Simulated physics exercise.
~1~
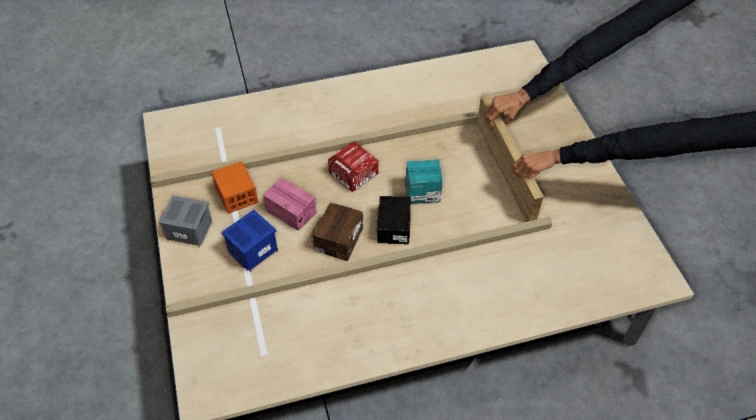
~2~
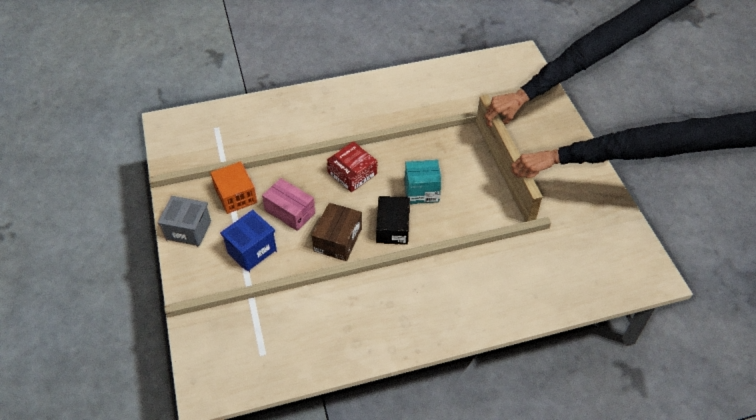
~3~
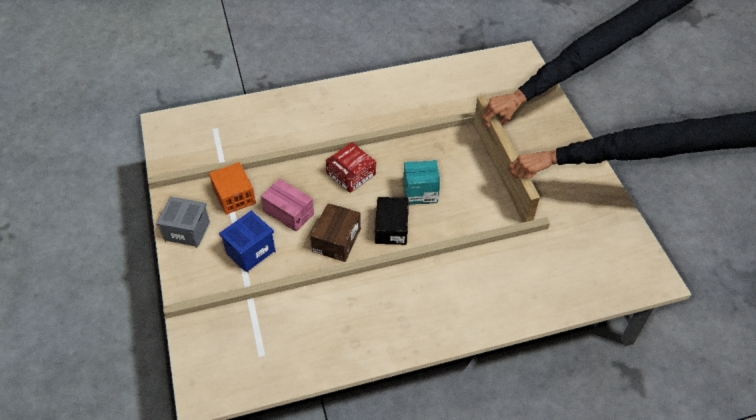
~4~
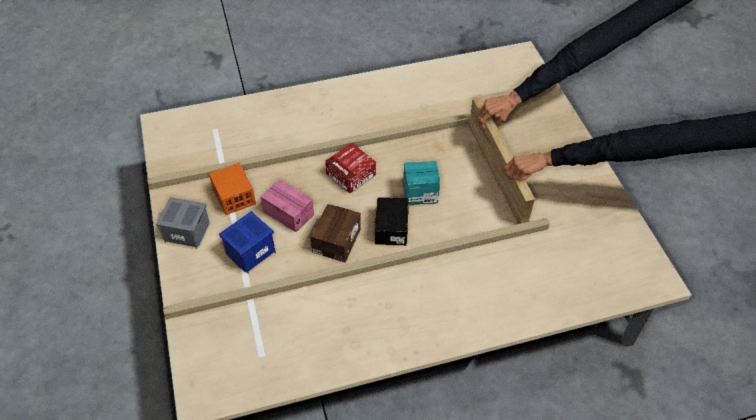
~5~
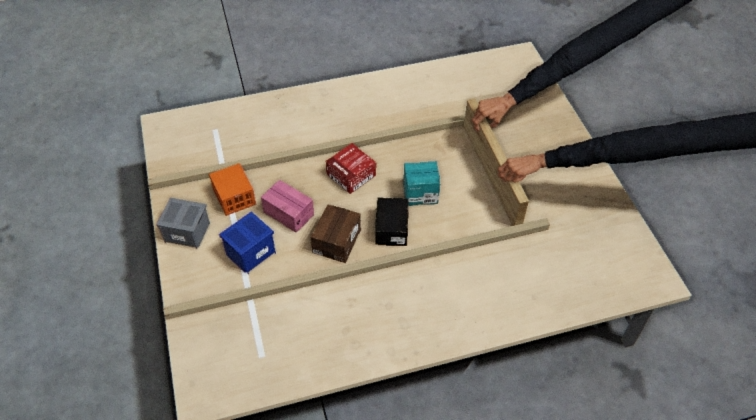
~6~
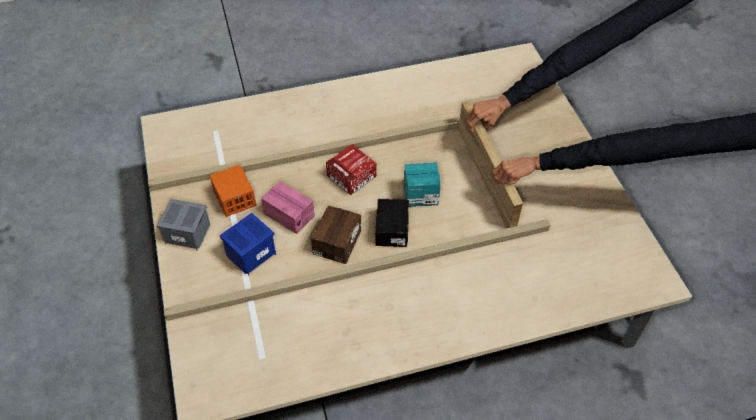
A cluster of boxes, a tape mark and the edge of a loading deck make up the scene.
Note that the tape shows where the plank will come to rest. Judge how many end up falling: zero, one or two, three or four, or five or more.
So the tally of ones that come down is one, perhaps two, really.
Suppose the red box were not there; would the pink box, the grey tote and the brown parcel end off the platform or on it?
Pink box stays put; grey tote drops; brown parcel stays put.
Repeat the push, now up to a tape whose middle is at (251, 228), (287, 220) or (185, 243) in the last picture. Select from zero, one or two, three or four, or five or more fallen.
For each place: No fall at all; zero; 5 or more.
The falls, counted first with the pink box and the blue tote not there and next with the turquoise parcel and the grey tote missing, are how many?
0, then 1.
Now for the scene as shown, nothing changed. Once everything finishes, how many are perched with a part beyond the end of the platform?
0 overhanging.
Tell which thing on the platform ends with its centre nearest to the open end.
That's the orange crate.
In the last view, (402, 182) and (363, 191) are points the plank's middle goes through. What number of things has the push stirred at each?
I make it 2 at the first spot and 4 at the other.
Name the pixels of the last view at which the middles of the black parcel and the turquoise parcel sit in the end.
For the black parcel it's (227, 268), and for the turquoise parcel it's (219, 231).
Soon after, none off yet; grey tote at rest near (185, 225); orange crate at rest near (233, 190); blue tote at rest near (249, 245).
After that, none off yet; grey tote at rest near (185, 225); orange crate moving near (232, 190); blue tote displaced a little near (237, 247).
In the end, the number that fall off is one or two; gone, blue tote and grey tote.
